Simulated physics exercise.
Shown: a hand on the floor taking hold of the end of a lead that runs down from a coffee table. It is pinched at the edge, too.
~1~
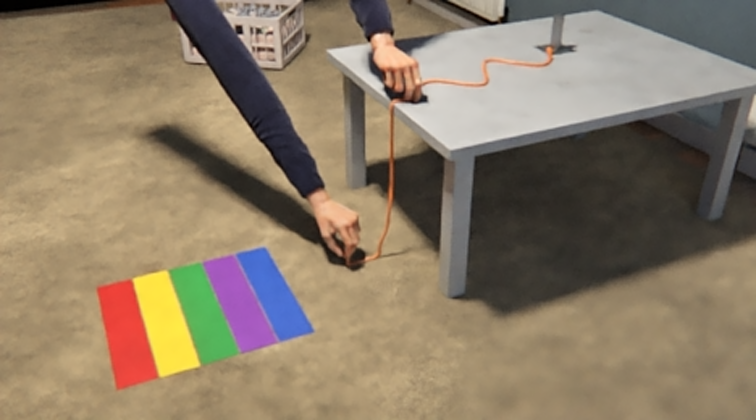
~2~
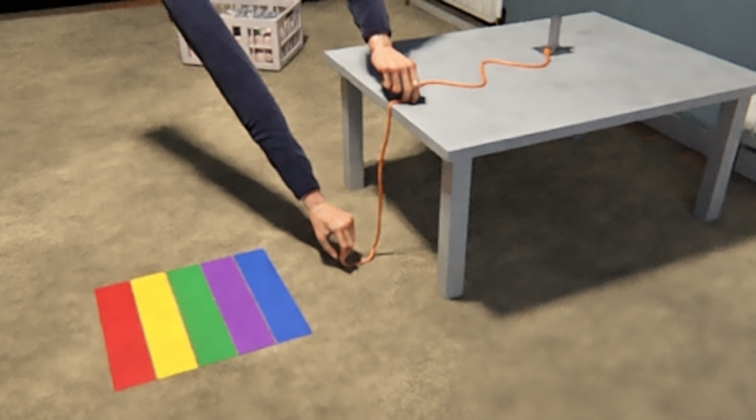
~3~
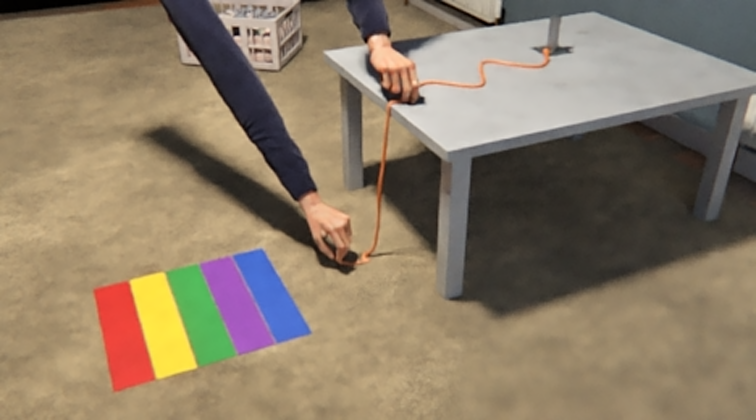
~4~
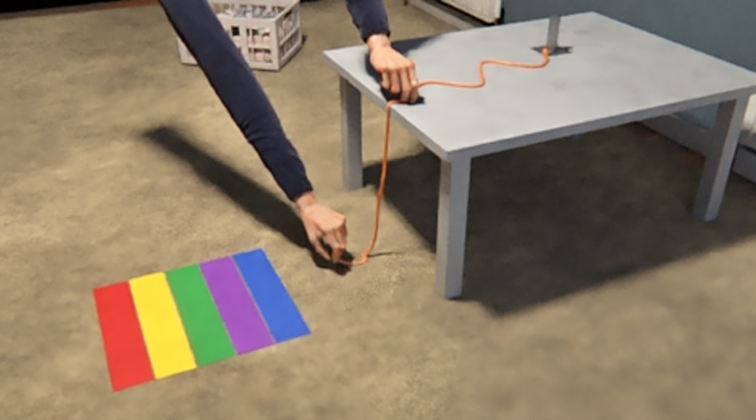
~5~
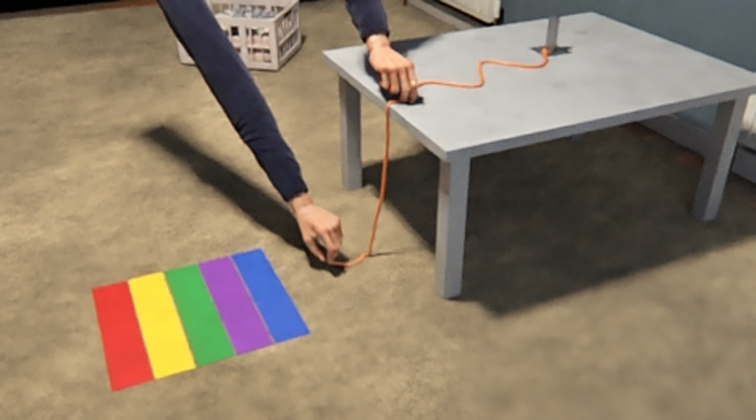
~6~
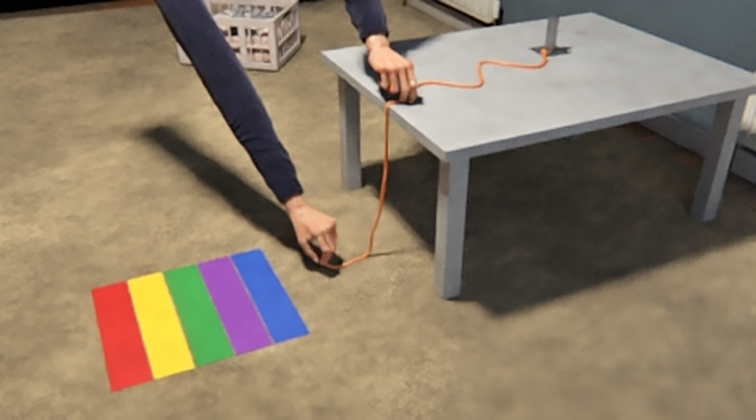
A hand pinching the end of an orange lead slid it slightly left along the floor, near a row of coloured stripes, while another hand held the lead at the coffee table's edge.
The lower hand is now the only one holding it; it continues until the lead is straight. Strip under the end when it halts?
Red strip.
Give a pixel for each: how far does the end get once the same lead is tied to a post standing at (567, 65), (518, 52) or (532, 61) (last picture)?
Going through them in sequence: (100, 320), (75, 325) and finally (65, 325).
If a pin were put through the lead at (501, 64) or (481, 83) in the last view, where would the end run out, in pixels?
The two answers, in sequence: (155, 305) and (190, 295).
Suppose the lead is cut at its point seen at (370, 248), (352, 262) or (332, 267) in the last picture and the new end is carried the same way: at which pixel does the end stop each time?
Case by case: (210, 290), (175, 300) and (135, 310).
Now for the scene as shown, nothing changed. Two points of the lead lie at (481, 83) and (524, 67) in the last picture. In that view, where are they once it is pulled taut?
To (420, 87) for the first and to (499, 64) for the second.
A little later, end near (192, 294); over green.
Next, end near (144, 306); over yellow.
When it is tight, end near (115, 314); over red. It gets as far as the red strip.
